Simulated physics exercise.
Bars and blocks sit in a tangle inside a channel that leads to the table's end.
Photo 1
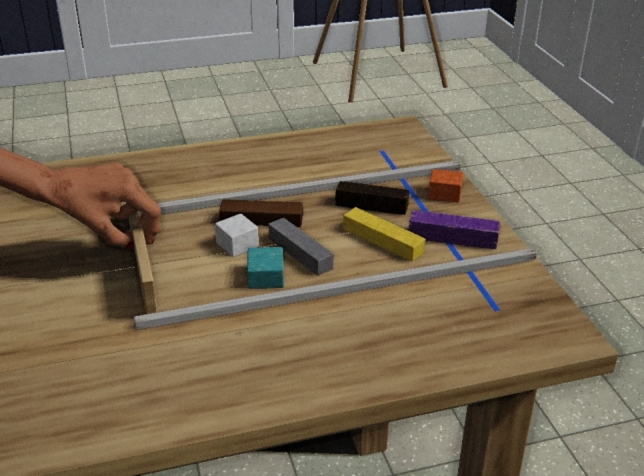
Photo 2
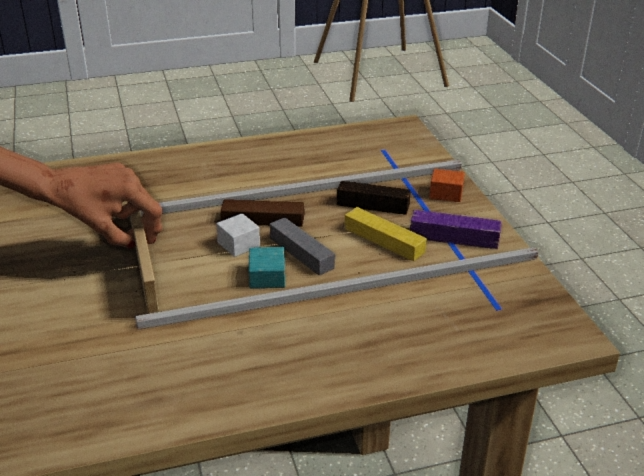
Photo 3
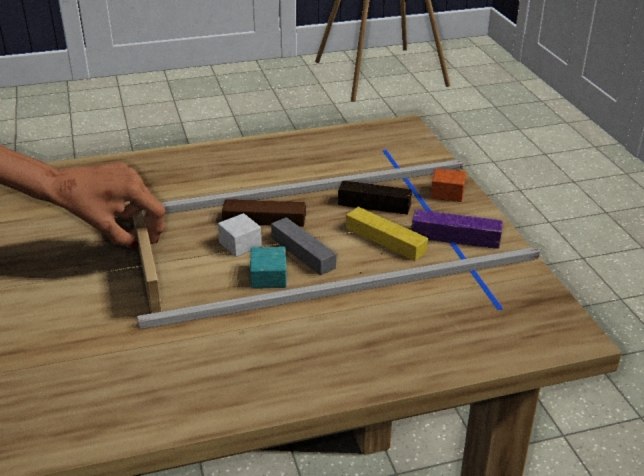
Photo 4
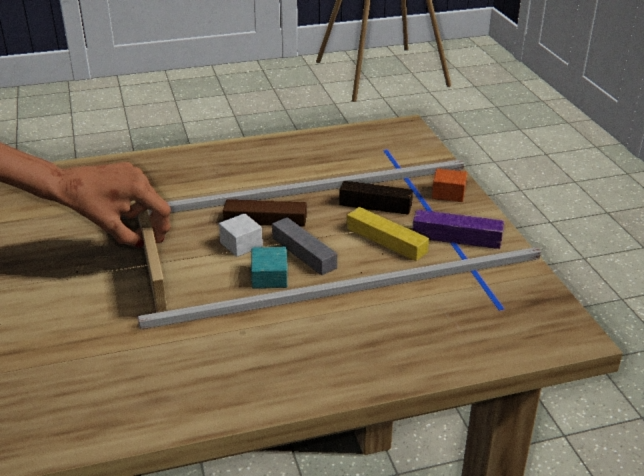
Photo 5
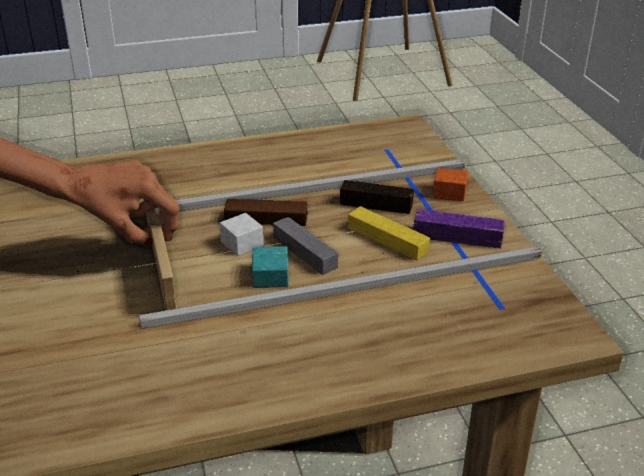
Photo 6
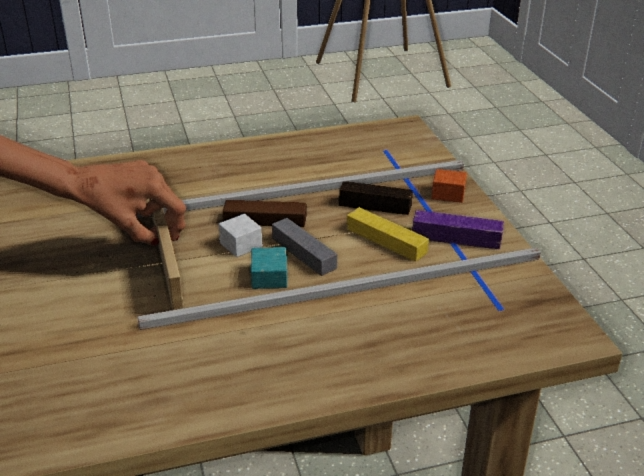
Hand sliding a wooden board slightly right between two grey rails, while the coloured bars and blocks ahead of it lie still.
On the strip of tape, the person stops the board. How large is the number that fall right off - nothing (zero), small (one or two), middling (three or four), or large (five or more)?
Small - one or two.
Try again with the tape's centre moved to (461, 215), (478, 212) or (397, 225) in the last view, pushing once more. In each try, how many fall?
Try by try, 3, 6 and 0.
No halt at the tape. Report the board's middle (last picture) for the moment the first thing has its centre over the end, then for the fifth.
It sits around (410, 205) and after that around (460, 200).
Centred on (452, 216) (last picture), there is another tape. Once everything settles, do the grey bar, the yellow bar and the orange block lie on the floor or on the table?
One by one: The grey bar holds its spot, the yellow bar topples, the orange block topples.
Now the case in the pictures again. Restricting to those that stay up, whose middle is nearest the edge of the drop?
The yellow bar is the one you want.
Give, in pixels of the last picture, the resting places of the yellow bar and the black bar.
Yellow bar: About (508, 223); black bar: About (446, 178).
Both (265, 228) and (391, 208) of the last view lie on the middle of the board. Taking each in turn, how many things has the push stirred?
At the first place 4, at the second 8.
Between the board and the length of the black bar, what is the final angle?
Somewhere near 65 degrees, I'd say.
Soon after, none off yet; orange block at rest near (449, 186); purple bar at rest near (457, 230); black bar at rest near (376, 198).
Then, none off yet; orange block at rest near (449, 186); purple bar at rest near (459, 229); black bar moving near (379, 195).
Further on, none off yet; orange block moved about its own width near (468, 185); purple bar moved about its own width near (513, 225); black bar moved about its own width near (417, 182).
At rest, the number that fall off is one or two; fallen, purple bar and orange block.
